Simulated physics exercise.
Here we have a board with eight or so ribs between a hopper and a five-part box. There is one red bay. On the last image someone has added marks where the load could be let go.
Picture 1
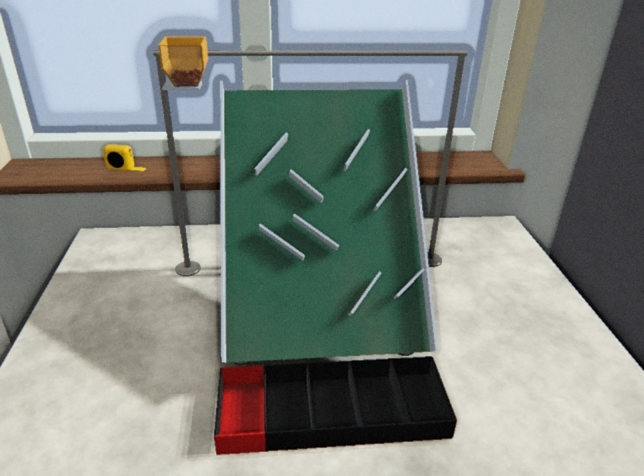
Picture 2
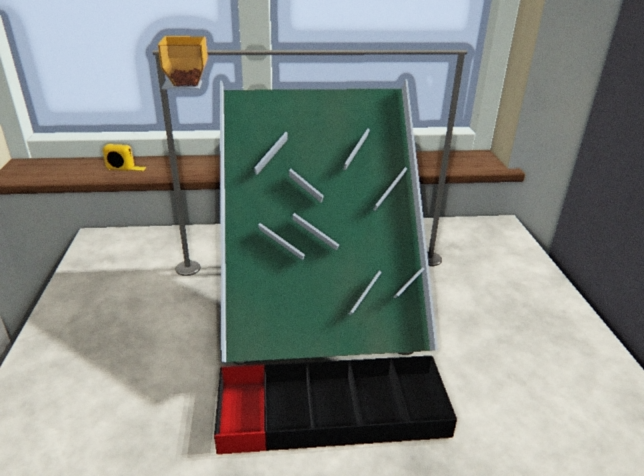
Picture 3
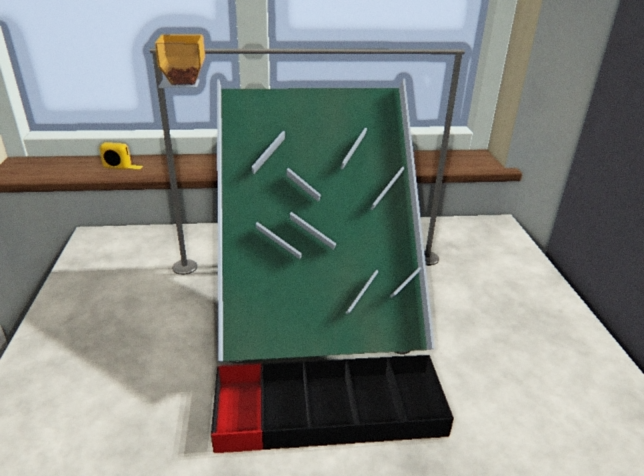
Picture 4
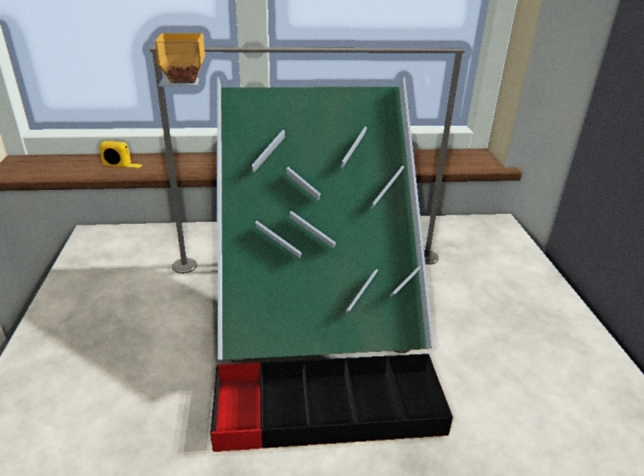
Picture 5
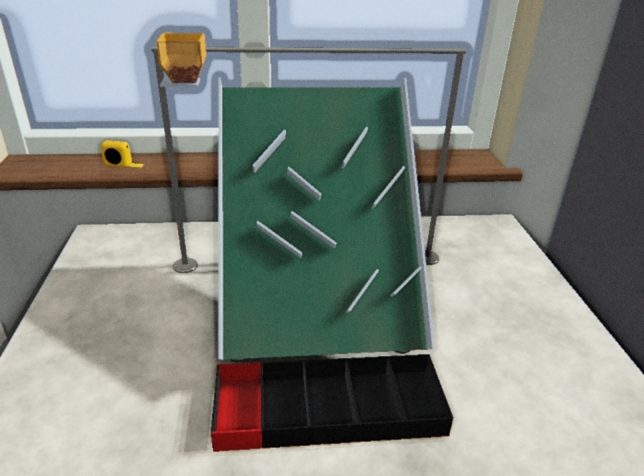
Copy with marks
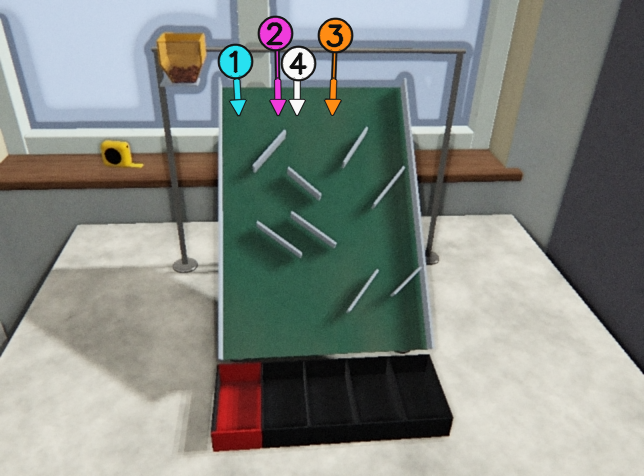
The hopper of brown pellets stays at the upper left of its metal frame, above a tilted green board with eight pale ribs and a five-part box with a red left bay. The whole view shifts very slightly left, then barely changes, and nothing in the scene visibly moves.
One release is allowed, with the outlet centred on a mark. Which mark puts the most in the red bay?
Take 1.
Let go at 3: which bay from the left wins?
It is the third one.
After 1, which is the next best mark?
That is mark 2.
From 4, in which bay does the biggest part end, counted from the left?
It is the third one.
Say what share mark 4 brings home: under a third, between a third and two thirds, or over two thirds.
Under a third.
On the marked copy, mark 1 meets the board at (238, 109); mark 2 meets the board at (278, 109); mark 3 meets the board at (332, 109); mark 4 meets the board at (297, 109).
If 1 is chosen, roughly two thirds in the red bay, roughly a third outside the box.
If 2 is chosen, roughly half in the red bay, roughly a third in other bays, roughly a quarter outside the box.
If 3 is chosen, not one piece in the red bay, every piece in other bays.
If 4 is chosen, just a few in the red bay, the larger part in other bays, about a tenth outside the box.
